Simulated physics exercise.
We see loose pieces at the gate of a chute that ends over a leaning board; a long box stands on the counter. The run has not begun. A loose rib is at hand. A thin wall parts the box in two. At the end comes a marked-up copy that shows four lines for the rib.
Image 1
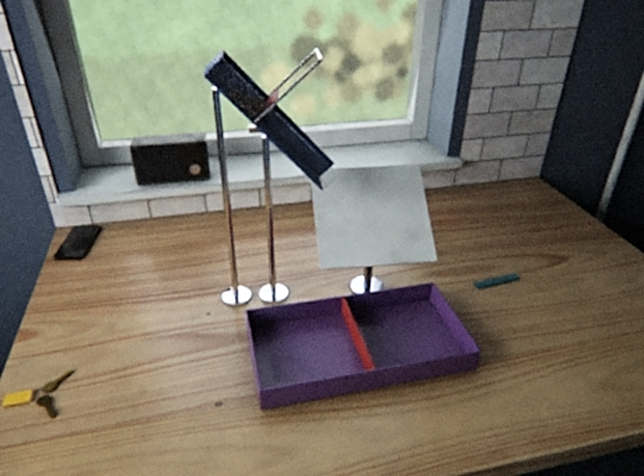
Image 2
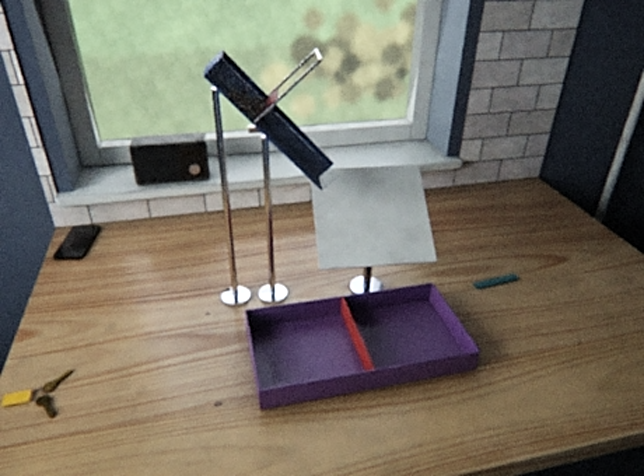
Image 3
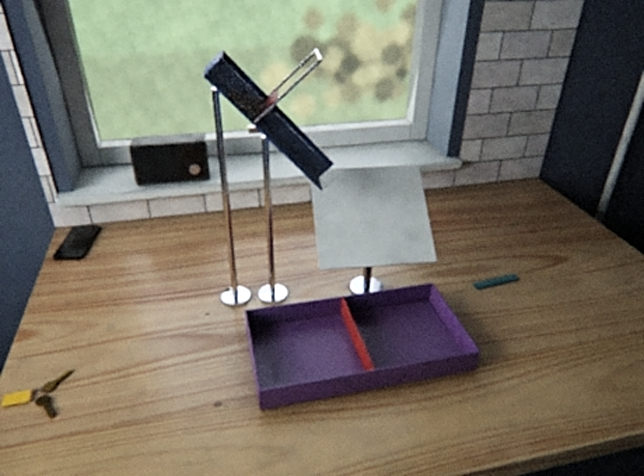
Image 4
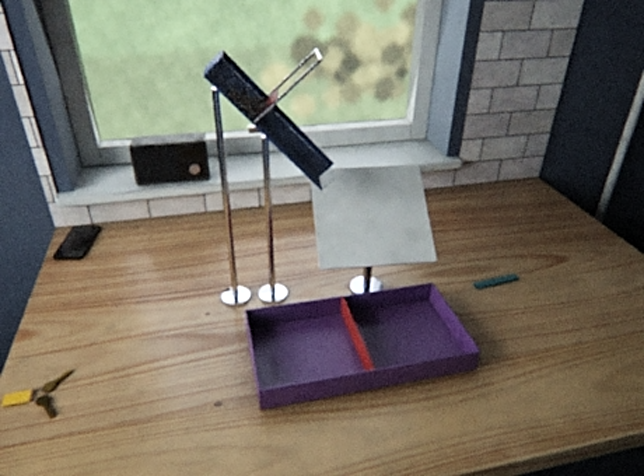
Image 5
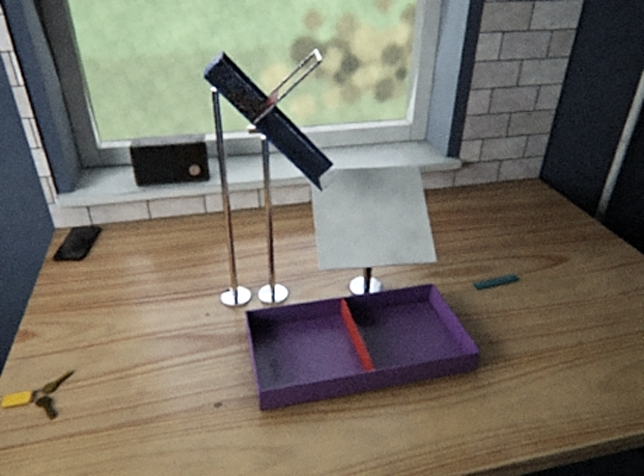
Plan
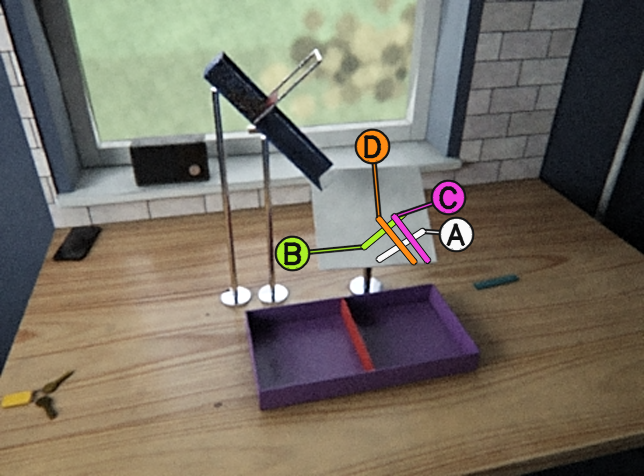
The video shows a steep dark chute on two thin stands above a tilted pale board, with a divided purple box on a wooden counter beside a window. Nothing visibly moves, and no hands appear.
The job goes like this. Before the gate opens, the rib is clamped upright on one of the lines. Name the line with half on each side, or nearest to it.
Line B does it best.
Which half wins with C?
Right.
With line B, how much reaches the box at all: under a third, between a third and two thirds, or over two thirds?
Over two thirds.
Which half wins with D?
More lands on the right.
On the marked copy, line A from (422, 231) to (379, 259); line B from (403, 214) to (364, 246); line C from (394, 216) to (427, 260); line D from (379, 219) to (413, 261).
If A is chosen, of what is caught, a small part in the left half, nearly all in the right.
If B is chosen, of what is caught, about half in the left half, about half in the right.
If C is chosen, of what is caught, a stray few in the left half, nearly all in the right.
If D is chosen, of what is caught, a stray few in the left half, nearly all in the right.
